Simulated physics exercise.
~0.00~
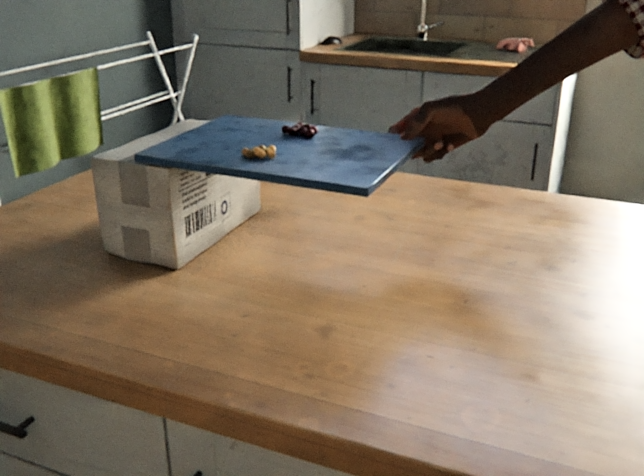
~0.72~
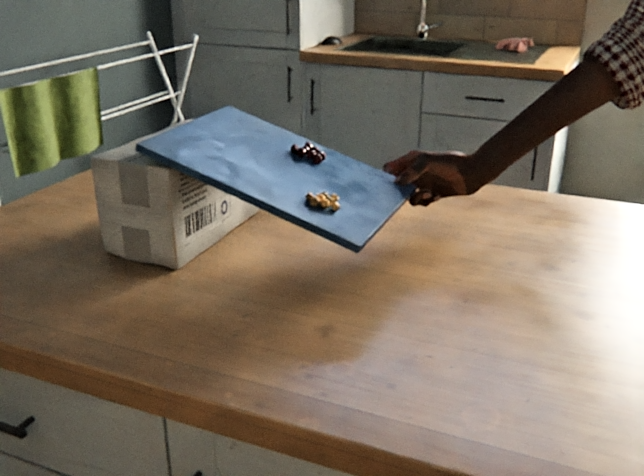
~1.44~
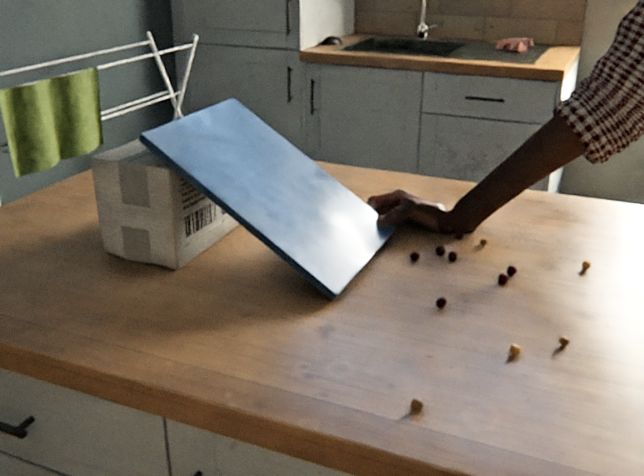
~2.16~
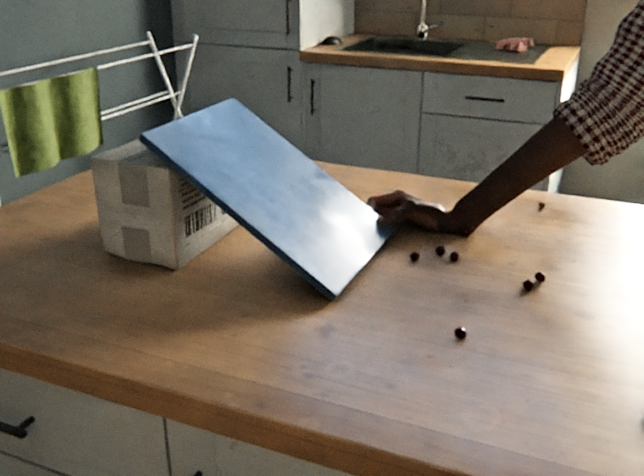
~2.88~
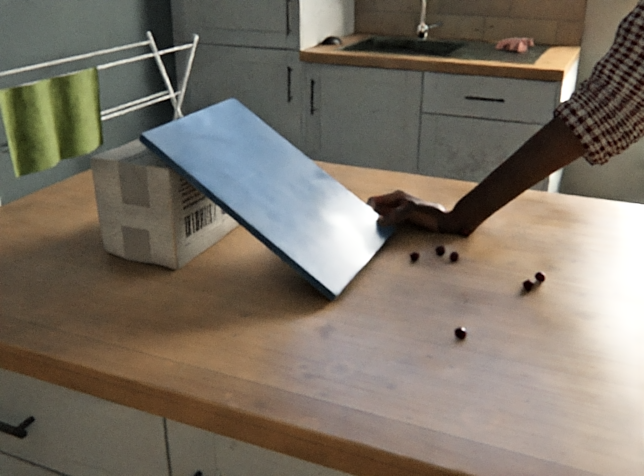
On a wooden kitchen counter, a hand lowers a blue board, spilling tan and dark pieces, and only dark ones remain.
